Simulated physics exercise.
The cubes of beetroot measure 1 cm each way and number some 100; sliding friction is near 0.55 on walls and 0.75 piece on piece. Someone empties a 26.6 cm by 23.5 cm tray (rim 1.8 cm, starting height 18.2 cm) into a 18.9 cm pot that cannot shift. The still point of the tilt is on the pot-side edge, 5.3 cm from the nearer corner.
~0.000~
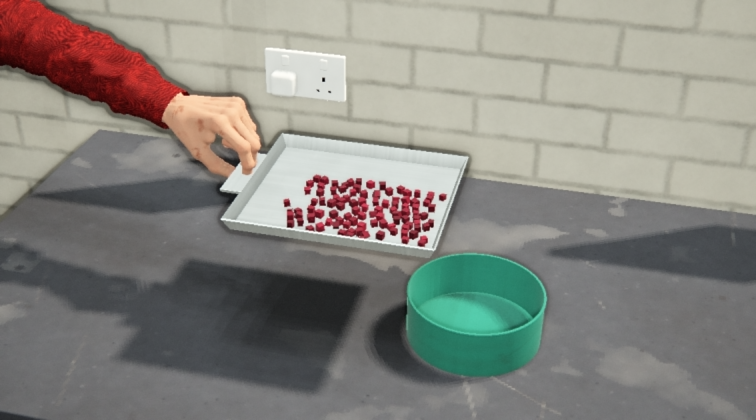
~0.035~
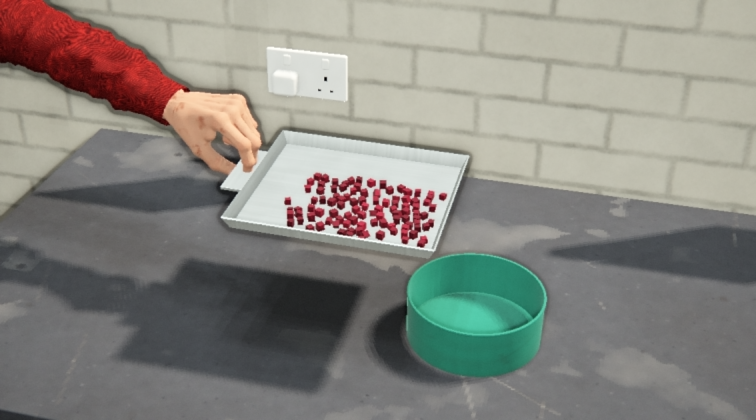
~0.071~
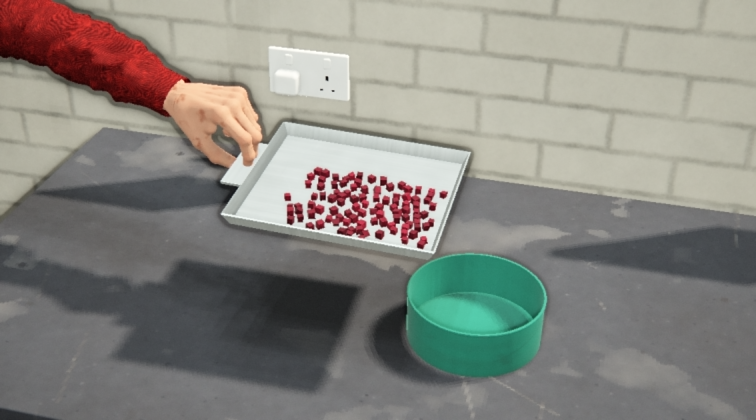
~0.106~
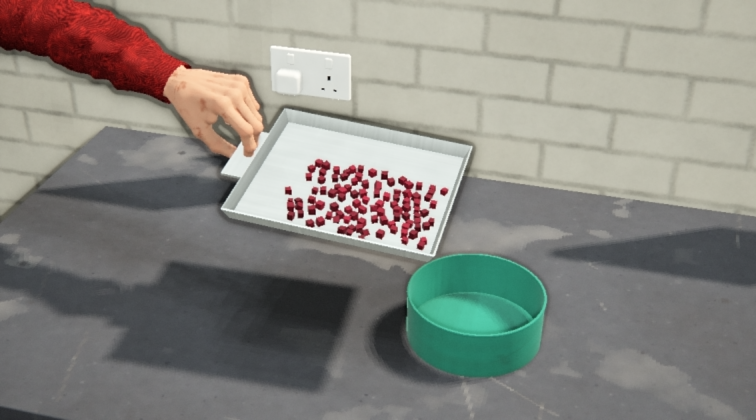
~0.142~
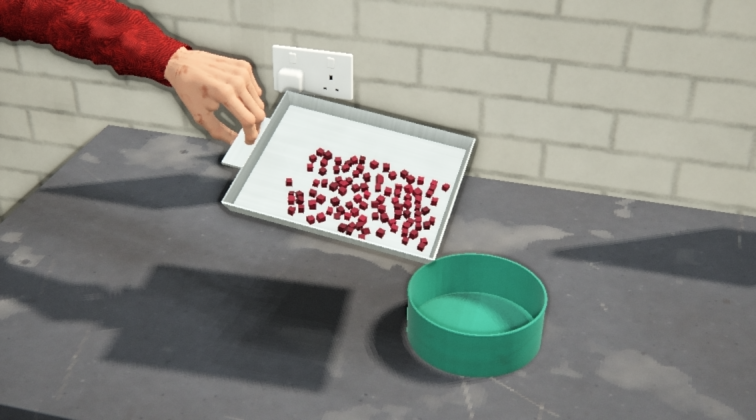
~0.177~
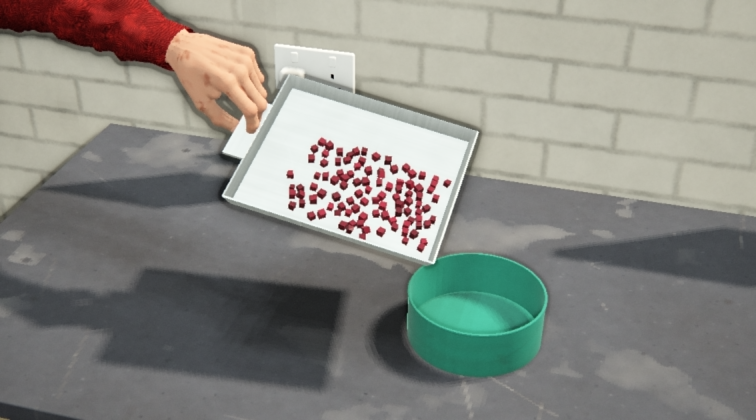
A hand in a red sleeve tilting a pale tray of small dark red cubes beside a green pot on a grey worktop.
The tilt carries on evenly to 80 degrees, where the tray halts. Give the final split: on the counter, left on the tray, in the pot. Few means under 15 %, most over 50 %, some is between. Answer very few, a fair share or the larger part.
Counter the larger part, tray very few, pot very few.
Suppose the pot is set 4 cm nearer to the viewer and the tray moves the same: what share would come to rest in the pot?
Then about 45 per cent.
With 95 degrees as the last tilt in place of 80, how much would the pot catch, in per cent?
Then about 5 per cent.
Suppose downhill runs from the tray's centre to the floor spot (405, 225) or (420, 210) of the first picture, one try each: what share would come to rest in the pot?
Some 25 and 75 per cent.
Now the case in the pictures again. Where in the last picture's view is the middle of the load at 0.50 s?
At about (401, 236).
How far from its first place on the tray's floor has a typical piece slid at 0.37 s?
Roughly 1 cm.
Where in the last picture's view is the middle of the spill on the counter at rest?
Near (439, 396).
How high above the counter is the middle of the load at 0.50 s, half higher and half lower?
About 20 cm.
After 0.37 s, tilt 50 degrees; the tray holds 100 %, the pot 0 %.
Then, at 0.50 s, tilt 71 degrees; the tray holds 100 %, the pot 0 %.
After 0.76 s, tilt 80 degrees; the tray holds 5 %, the pot 5 %.
In the end, at 2.1 s, counter 95 %, tray 0 %, pot 5 %.
